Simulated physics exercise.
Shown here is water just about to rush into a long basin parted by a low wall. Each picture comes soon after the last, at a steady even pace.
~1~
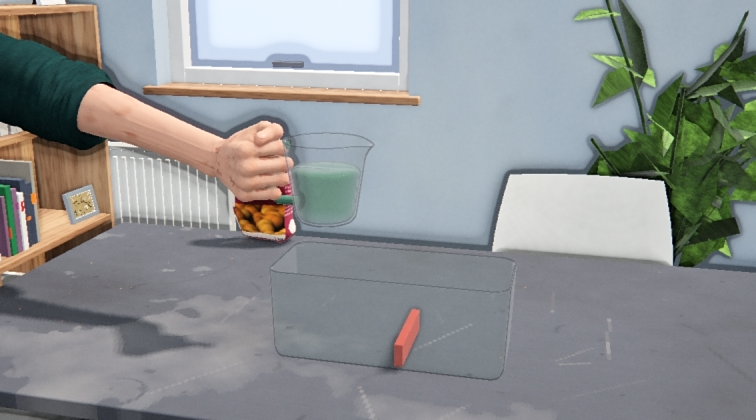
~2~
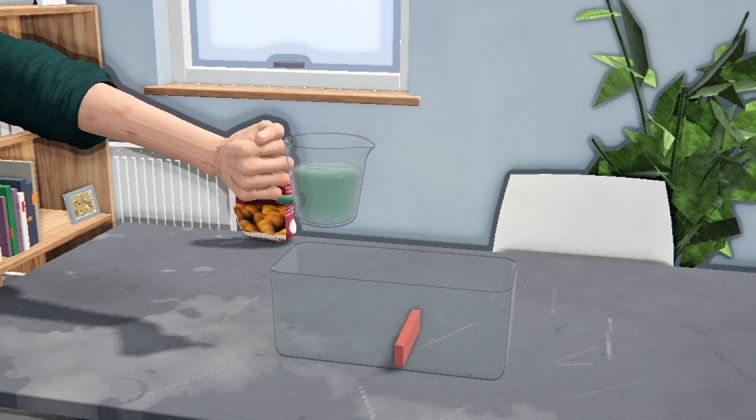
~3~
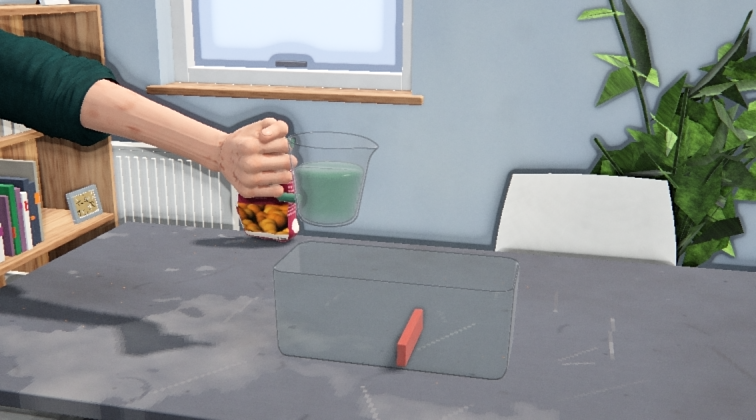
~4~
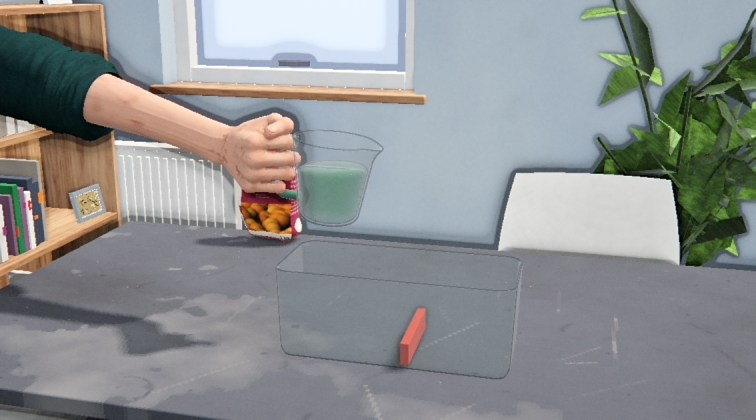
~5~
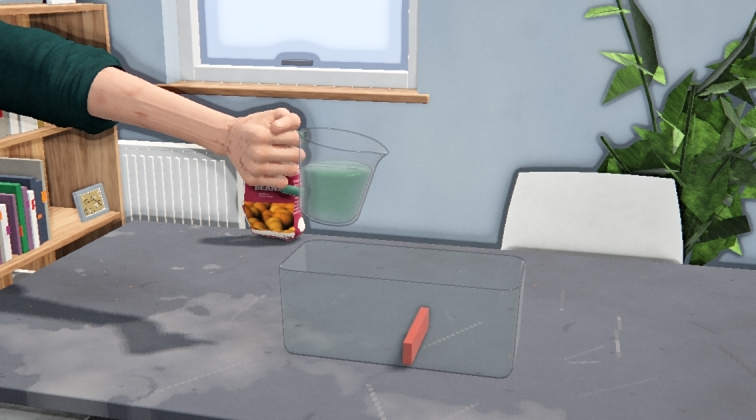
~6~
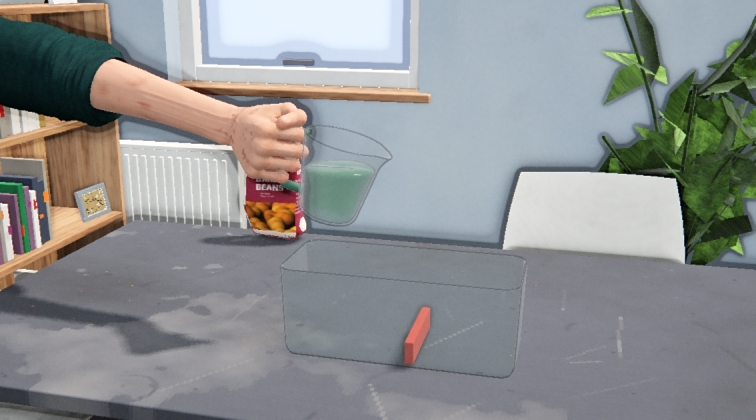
The clip opens on a hand holding a clear measuring cup of pale green liquid above a long, transparent basin with a low red wall inside, on a gray table. The cup stays nearly upright at first, then the hand gradually tilts it to the right, while the liquid remains inside.
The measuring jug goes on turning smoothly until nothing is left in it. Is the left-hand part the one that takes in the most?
No - the section to the right gets the largest share.
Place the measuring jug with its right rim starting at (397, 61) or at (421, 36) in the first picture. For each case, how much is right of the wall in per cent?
First try: About 85 %; second try: About 45 %.
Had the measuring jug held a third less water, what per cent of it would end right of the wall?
About 70 percent.
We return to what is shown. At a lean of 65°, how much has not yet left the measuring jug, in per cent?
85 per cent or so.
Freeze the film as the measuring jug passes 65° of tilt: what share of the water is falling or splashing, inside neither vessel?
That works out near 10 percent.
A moment on, the tilt is 65° and 87 per cent is still to pour, 1 is left of the wall and 0 right of it.
Next, the tilt is 92° and 30 per cent is still to pour, 7 is left of the wall and 46 right of it.
Then the tilt is 95° and 3 per cent is still to pour, 12 is left of the wall and 82 right of it.
Later the tilt is 95° and 0 per cent is still to pour, 17 is left of the wall and 83 right of it.
Finally, 17 per cent lies left of the wall, 83 right of it and 0 outside.
